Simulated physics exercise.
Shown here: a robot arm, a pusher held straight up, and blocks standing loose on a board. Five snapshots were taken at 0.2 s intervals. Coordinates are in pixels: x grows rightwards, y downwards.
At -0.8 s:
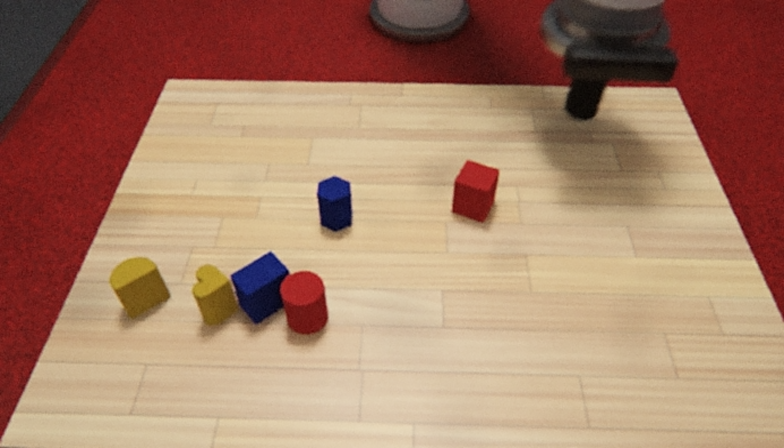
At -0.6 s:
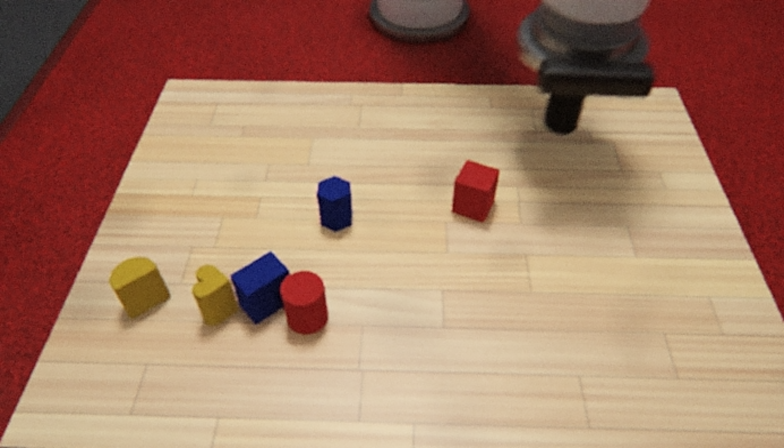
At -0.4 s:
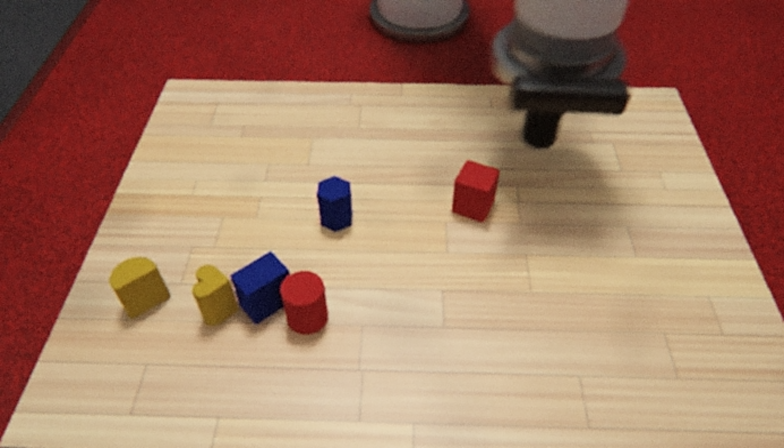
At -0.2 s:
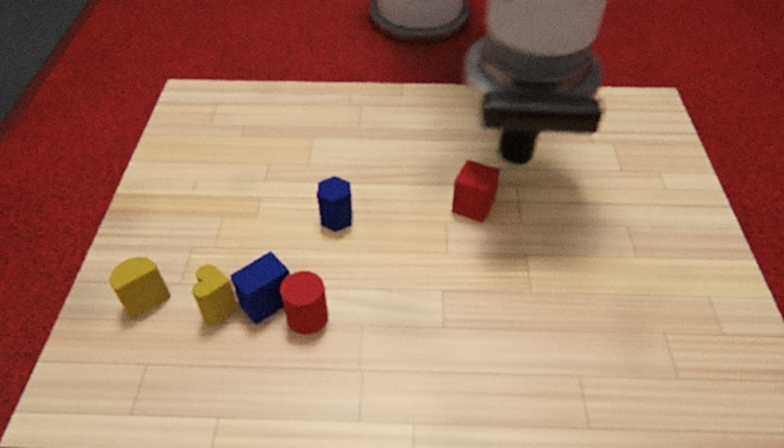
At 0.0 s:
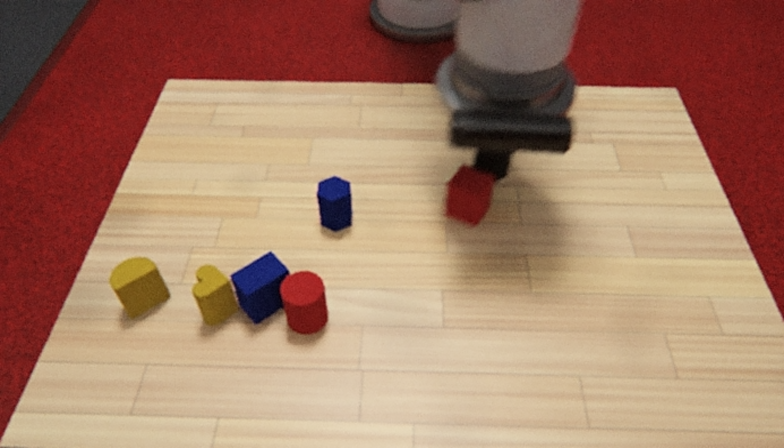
The robot arm moves down and left across the board and nudges the red block slightly.
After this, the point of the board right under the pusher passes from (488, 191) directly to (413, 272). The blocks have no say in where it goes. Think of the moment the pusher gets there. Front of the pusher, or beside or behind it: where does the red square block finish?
Most likely the red square block stays ahead.
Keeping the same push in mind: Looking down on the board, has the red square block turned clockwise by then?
Answer: Yes.
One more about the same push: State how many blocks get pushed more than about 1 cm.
Going by the path, one block will move.
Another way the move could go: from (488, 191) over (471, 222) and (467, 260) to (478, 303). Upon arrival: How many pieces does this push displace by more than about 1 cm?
Count: 1.
On the path given first. One third of the way, pusher at (467, 195); red square block at (442, 203), turned 15° clockwise.
Two thirds of the way, pusher at (441, 223); red square block at (410, 229), turned 30° clockwise.
At the end, pusher at (414, 252); red square block at (376, 256), turned 45° clockwise.
